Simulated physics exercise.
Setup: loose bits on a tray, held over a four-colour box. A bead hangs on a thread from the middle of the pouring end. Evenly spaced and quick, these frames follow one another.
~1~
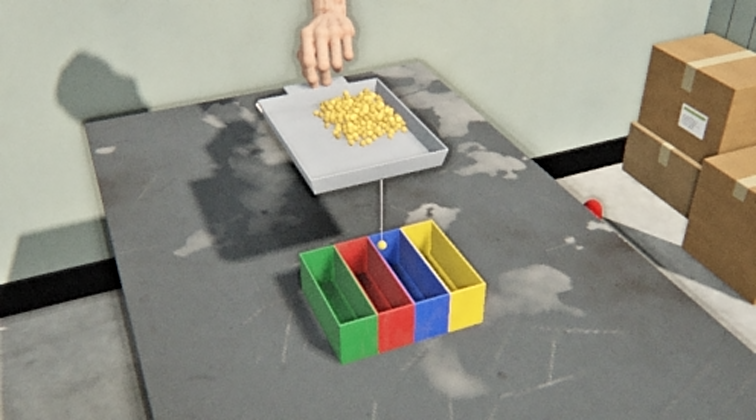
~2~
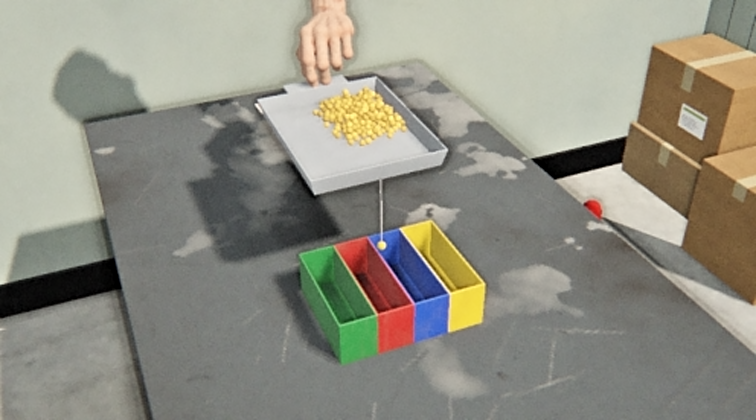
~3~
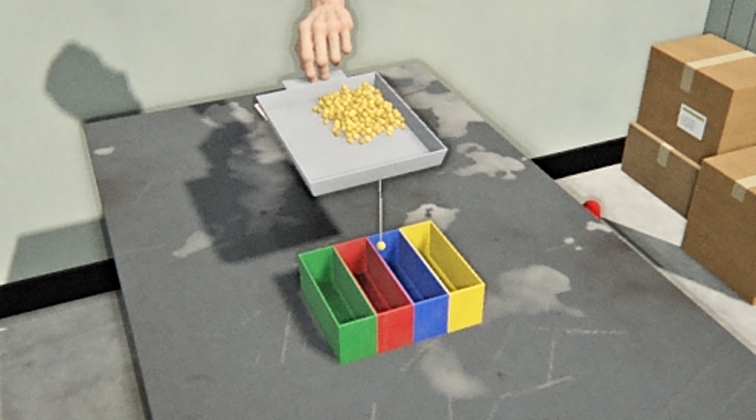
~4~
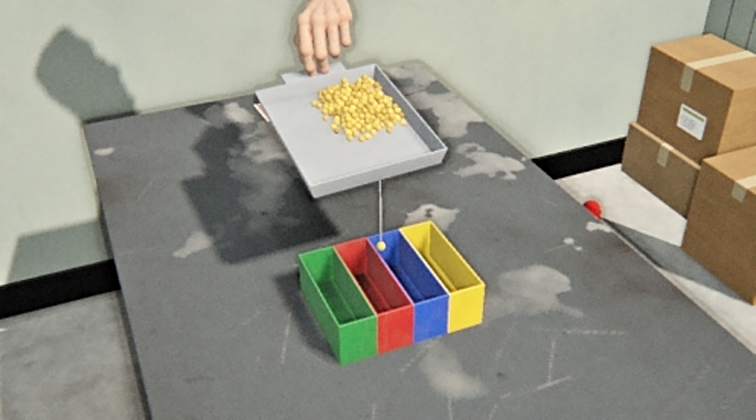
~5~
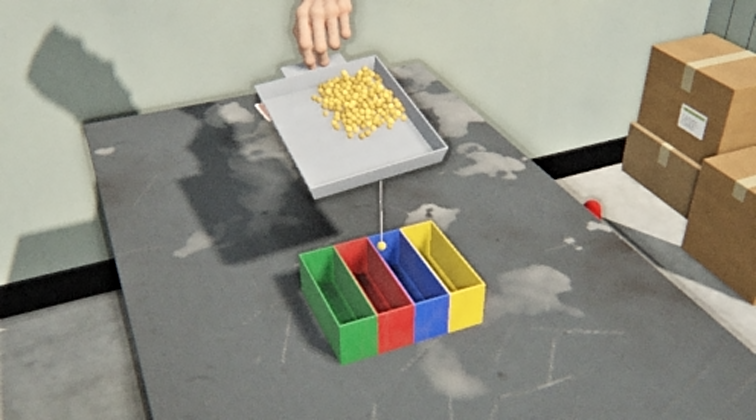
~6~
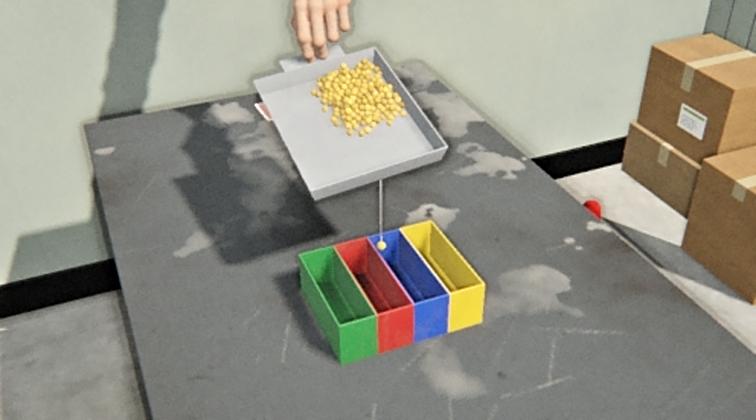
A hand is at the back edge of a pale grey tray of yellow puffed balls, above a scuffed dark table seen from above at an angle, with cardboard boxes on the right. Below the tray's near edge, a small yellow bead hangs on a thread over an open box with green, red, blue and yellow cells. The hand slowly raises the tray's back, its near edge dipping slightly leftward, while the camera stays still.
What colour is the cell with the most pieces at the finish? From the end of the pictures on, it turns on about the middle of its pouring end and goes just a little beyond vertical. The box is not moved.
It is green.
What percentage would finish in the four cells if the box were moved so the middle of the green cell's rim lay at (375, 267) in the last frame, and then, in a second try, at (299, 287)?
Near 10 and 100 percent respectively.
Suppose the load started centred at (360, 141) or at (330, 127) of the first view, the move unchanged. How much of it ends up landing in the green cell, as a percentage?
You'd see roughly 70 per cent first and roughly 70 per cent second.
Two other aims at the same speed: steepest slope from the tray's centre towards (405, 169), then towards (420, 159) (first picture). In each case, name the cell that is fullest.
First the yellow cell, then the yellow one.
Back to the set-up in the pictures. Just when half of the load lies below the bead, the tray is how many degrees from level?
Reading: Some 105°.
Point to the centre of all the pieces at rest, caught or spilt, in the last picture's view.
(336, 318).
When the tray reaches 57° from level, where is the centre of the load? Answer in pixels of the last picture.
I'd mark it close to (340, 165).
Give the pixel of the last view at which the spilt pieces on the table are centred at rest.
My estimate puts the centre near (275, 352).
Just after the last frame, tray tipped steeply; almost all on the tray; just a few in the red cell; just a few falling or outside the box.
A moment on, tray tipped right over; the larger part on the tray; about a tenth in the green cell; just a few in the red cell; about a tenth falling or outside the box.
Further on, tray tipped past a quarter turn; roughly two thirds in the green cell; about a tenth in the red cell; roughly a quarter falling or outside the box.
When it is over, tray tipped past a quarter turn; roughly two thirds in the green cell; about a tenth in the red cell; not one in the blue cell; not one in the yellow cell; roughly a quarter outside the box.
